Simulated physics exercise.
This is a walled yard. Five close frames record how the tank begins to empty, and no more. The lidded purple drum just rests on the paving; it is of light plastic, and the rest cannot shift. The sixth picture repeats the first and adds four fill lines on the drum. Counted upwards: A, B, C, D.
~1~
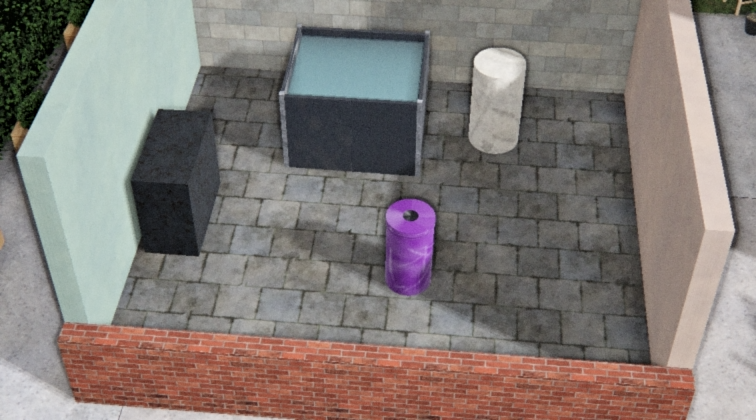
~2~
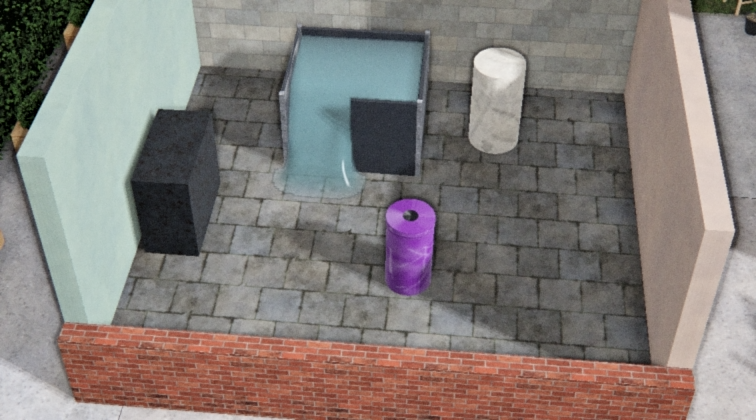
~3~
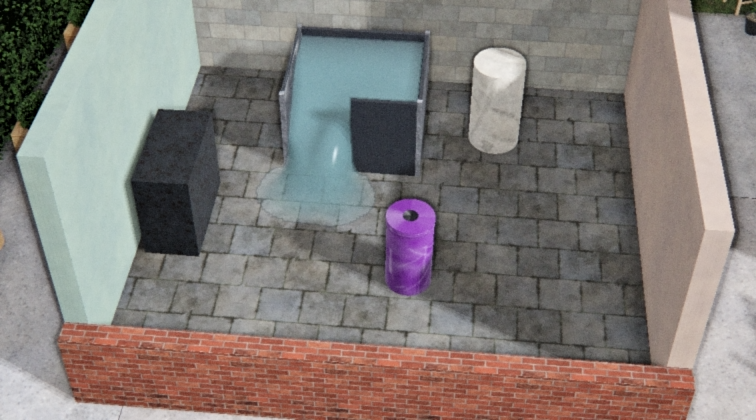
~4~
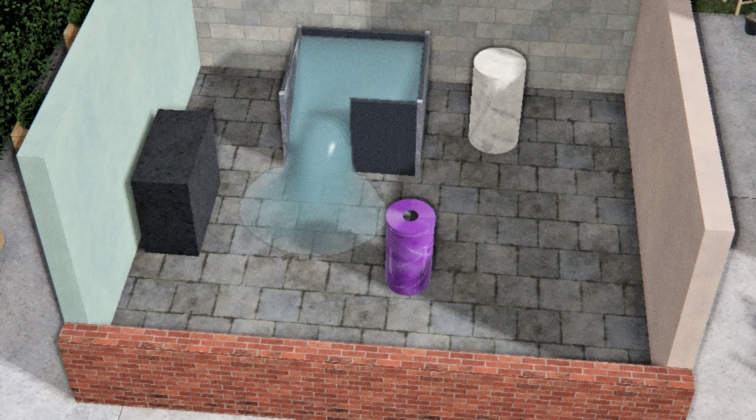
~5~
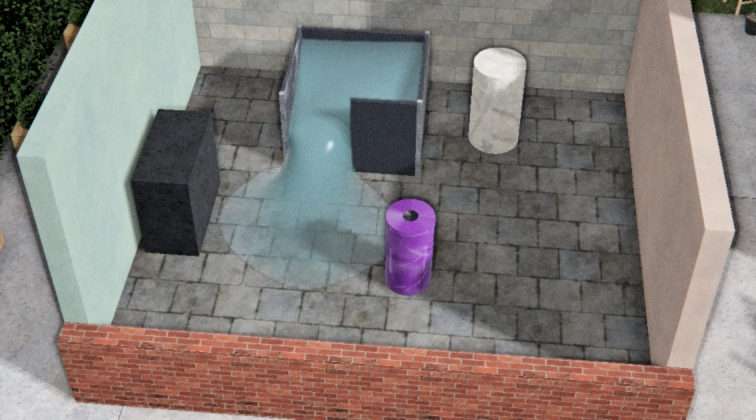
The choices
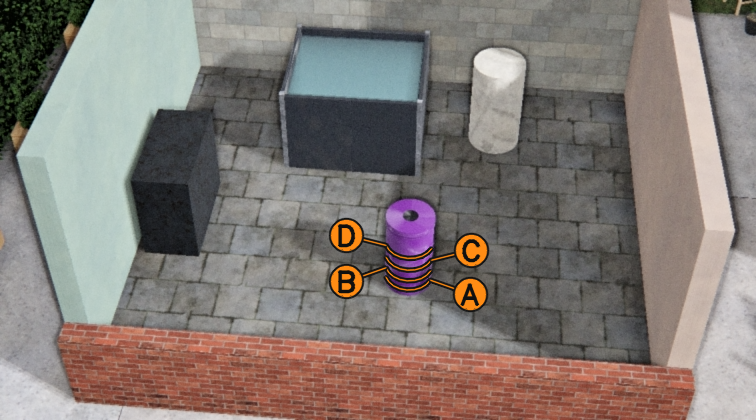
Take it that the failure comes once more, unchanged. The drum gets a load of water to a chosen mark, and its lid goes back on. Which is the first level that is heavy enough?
Line B.
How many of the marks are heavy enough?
Three.
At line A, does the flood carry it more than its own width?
Yes.
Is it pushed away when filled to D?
No, that is safe.
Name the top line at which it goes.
It is A.
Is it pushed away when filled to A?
Yes, that goes wrong.
In orange, A at (406, 289); B at (407, 280); C at (407, 270); D at (407, 258); from the bottom up A, B, C, D.
With A, it is pushed about twice its own width away.
With B, it does not move.
With C, it does not move.
With D, it does not move.
